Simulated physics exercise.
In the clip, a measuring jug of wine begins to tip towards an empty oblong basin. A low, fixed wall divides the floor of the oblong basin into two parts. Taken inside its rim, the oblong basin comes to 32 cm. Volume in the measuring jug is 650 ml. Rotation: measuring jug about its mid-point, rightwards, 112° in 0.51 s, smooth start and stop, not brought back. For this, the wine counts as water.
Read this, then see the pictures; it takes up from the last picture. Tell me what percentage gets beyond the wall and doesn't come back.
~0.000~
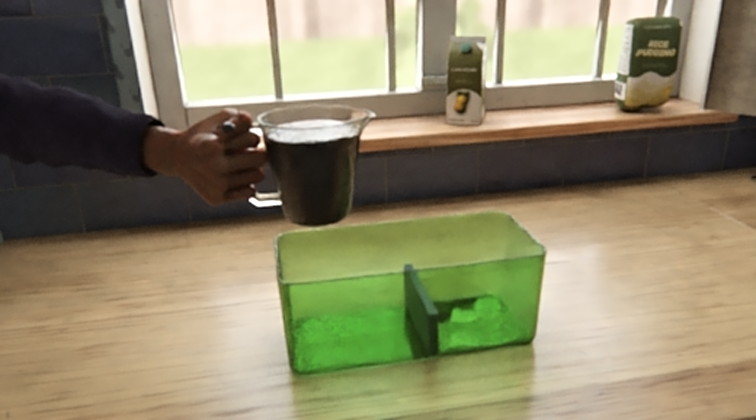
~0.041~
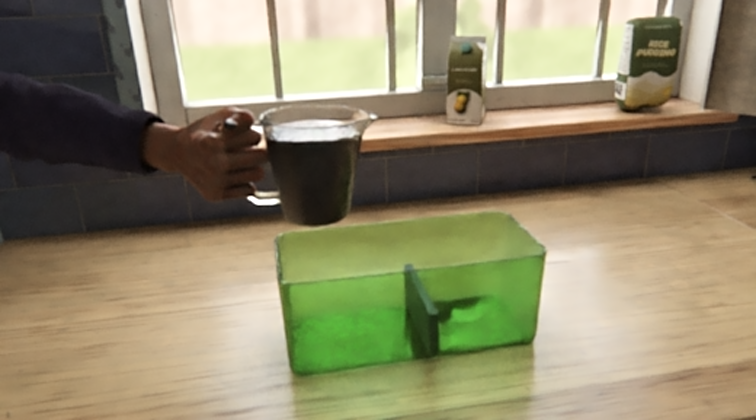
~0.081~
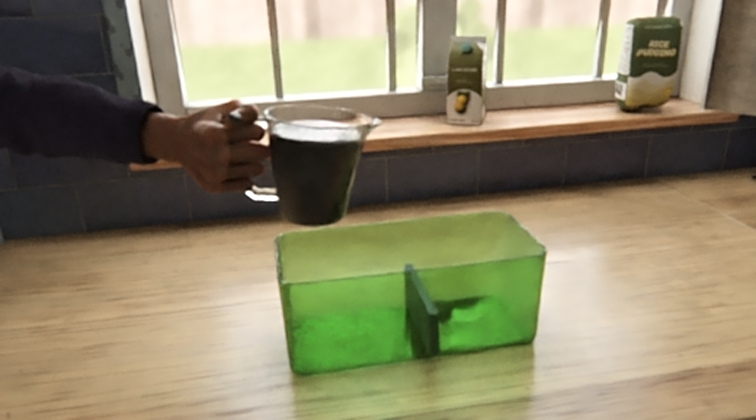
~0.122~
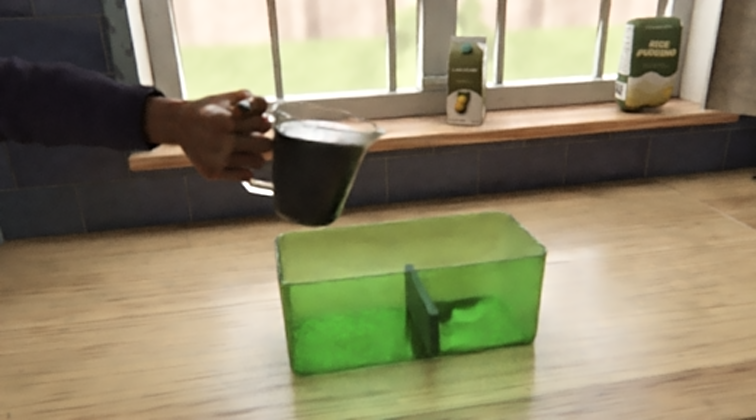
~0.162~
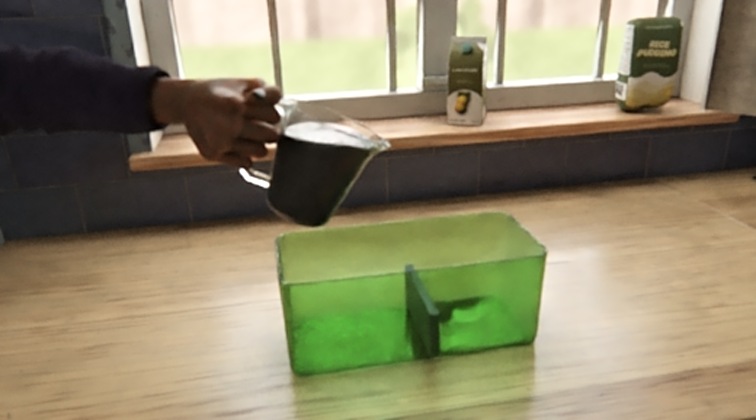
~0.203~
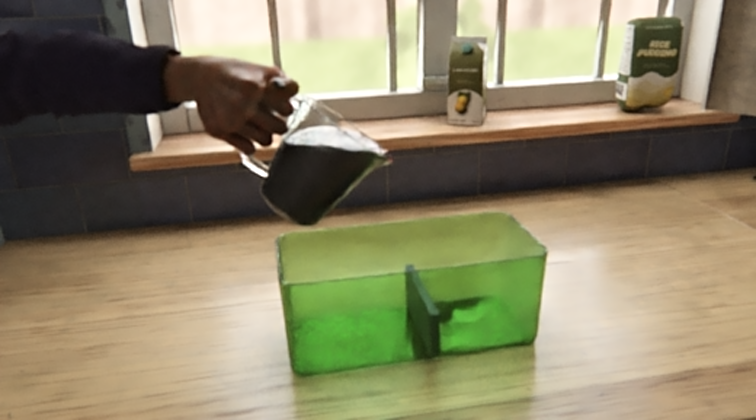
Around 28 % gets beyond the wall and stays.
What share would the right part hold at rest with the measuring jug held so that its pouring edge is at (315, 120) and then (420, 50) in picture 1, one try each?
The first try gives around 5 percent, the second around 85 percent.
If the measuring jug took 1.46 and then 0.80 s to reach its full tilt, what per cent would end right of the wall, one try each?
Try 1: Approx. 60 %; try 2: Approx. 40 %.
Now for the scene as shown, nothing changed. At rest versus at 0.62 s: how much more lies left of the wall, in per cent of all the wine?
Around 7 per cent.
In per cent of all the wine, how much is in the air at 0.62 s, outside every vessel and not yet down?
I'd say some 7 per cent is in the air.
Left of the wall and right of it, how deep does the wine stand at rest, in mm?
Left part about 20 mm deep, right part about 10 mm deep.
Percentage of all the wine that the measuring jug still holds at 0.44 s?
About 36 per cent.
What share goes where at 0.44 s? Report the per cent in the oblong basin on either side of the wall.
I'd say some 20 in a hundred on the left and 26 on the right.
Then, 0.44 s in, the tilt is 108° and 37 per cent is still to pour, 19 is left of the wall and 26 right of it.
Then, 0.62 s in, the tilt is 112° and 4 per cent is still to pour, 62 is left of the wall and 27 right of it.
Then, 0.81 s in, the tilt is 112° and 0 per cent is still to pour, 69 is left of the wall and 27 right of it.
Then, 1.01 s in, the tilt is 112° and 0 per cent is still to pour, 70 is left of the wall and 28 right of it.
Finally, 70 per cent lies left of the wall, 28 right of it and 2 outside.
